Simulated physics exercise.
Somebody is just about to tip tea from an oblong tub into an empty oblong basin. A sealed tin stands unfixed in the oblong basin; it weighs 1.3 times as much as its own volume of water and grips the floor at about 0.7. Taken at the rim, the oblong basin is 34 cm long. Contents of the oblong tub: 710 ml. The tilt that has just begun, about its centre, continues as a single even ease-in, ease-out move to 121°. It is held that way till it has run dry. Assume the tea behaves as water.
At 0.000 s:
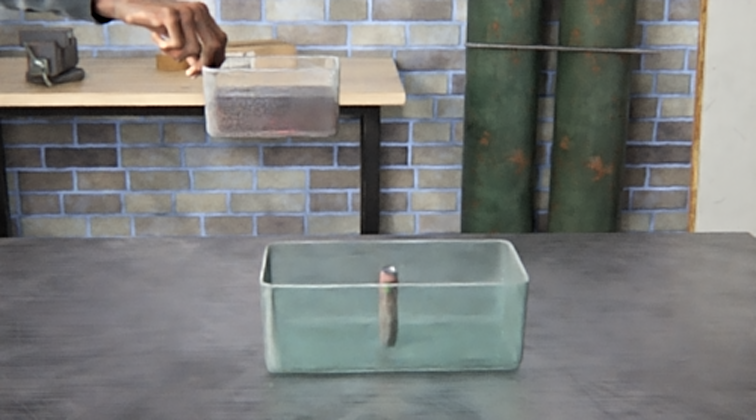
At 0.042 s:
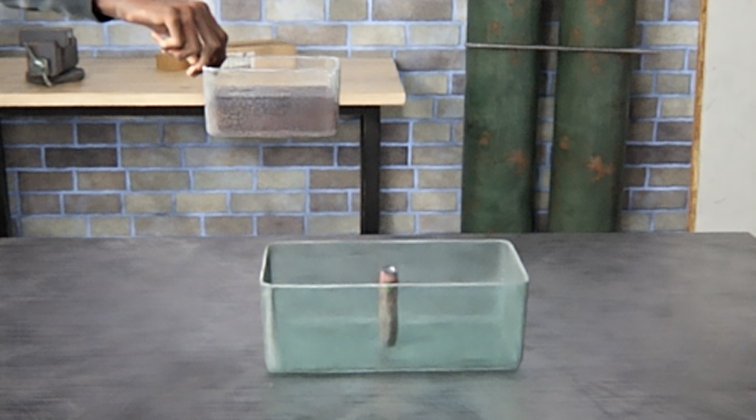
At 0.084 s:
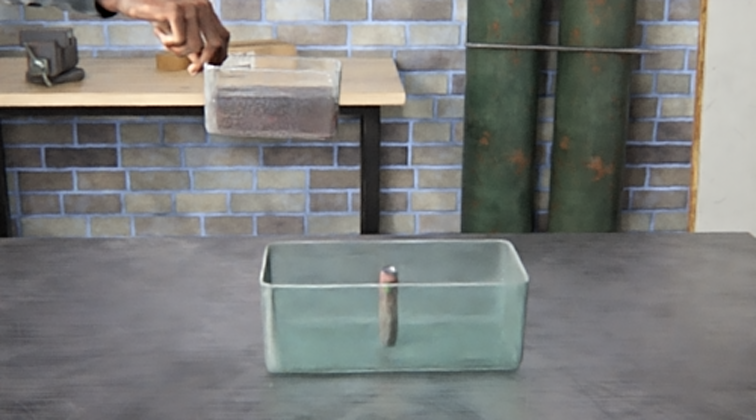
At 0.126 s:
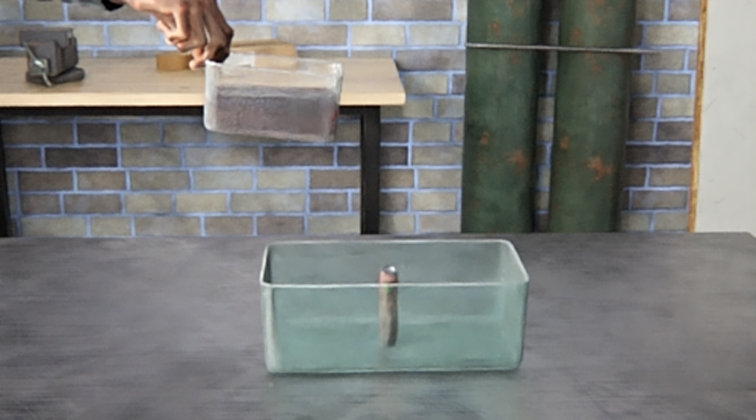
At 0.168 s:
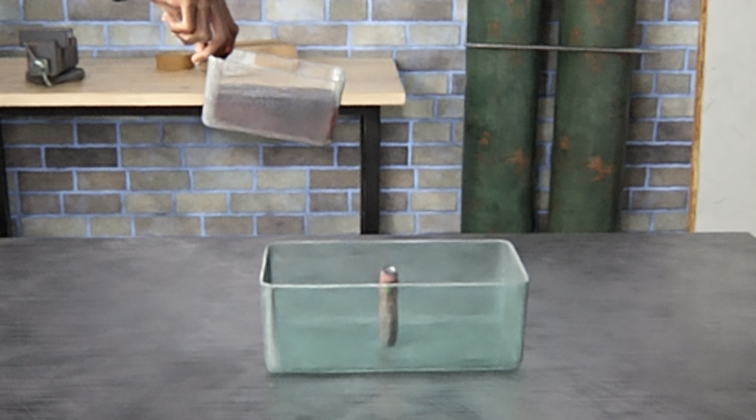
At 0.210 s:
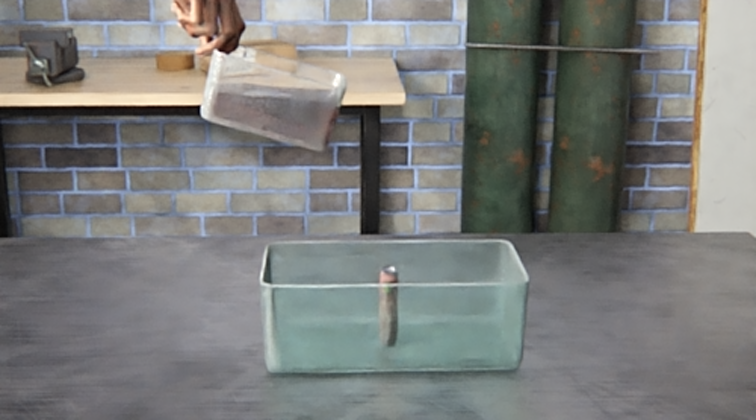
In a workshop with a brick wall, a wooden bench and two tall green cylinders behind, a still camera looks slightly down on a dark grey tabletop. A hand at upper left holds a clear oblong tub of dark brownish contents above a greenish glass basin with a small reddish-brown tin inside. The tub leans gradually to the right, its right side dipping, while the basin stays still.
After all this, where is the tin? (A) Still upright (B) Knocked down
Option A: Still upright.
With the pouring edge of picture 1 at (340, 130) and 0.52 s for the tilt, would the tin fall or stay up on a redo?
Then it tips over.
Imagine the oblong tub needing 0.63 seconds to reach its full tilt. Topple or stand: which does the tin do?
Then it topples.
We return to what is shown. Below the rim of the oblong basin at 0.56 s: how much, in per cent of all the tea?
About 4%.
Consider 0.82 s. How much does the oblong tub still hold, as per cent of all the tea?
Roughly 5 percent remains.
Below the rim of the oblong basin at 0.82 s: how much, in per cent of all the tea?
The share is close to 84 percent.
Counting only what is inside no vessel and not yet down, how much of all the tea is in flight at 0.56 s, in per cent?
Around 58 percent.
After 0.56 s the tilt is 86° and 38 per cent is still to pour; the tin stands where it began.
After 0.82 s the tilt is 120° and 5 per cent is still to pour; the tin stands where it began.
After 1.09 s the tilt is 121° and 0 per cent is still to pour; the tin stands where it began.
After 1.38 s the tilt is 121° and 0 per cent is still to pour; the tin stands where it began.
In the end the tin stands where it began.
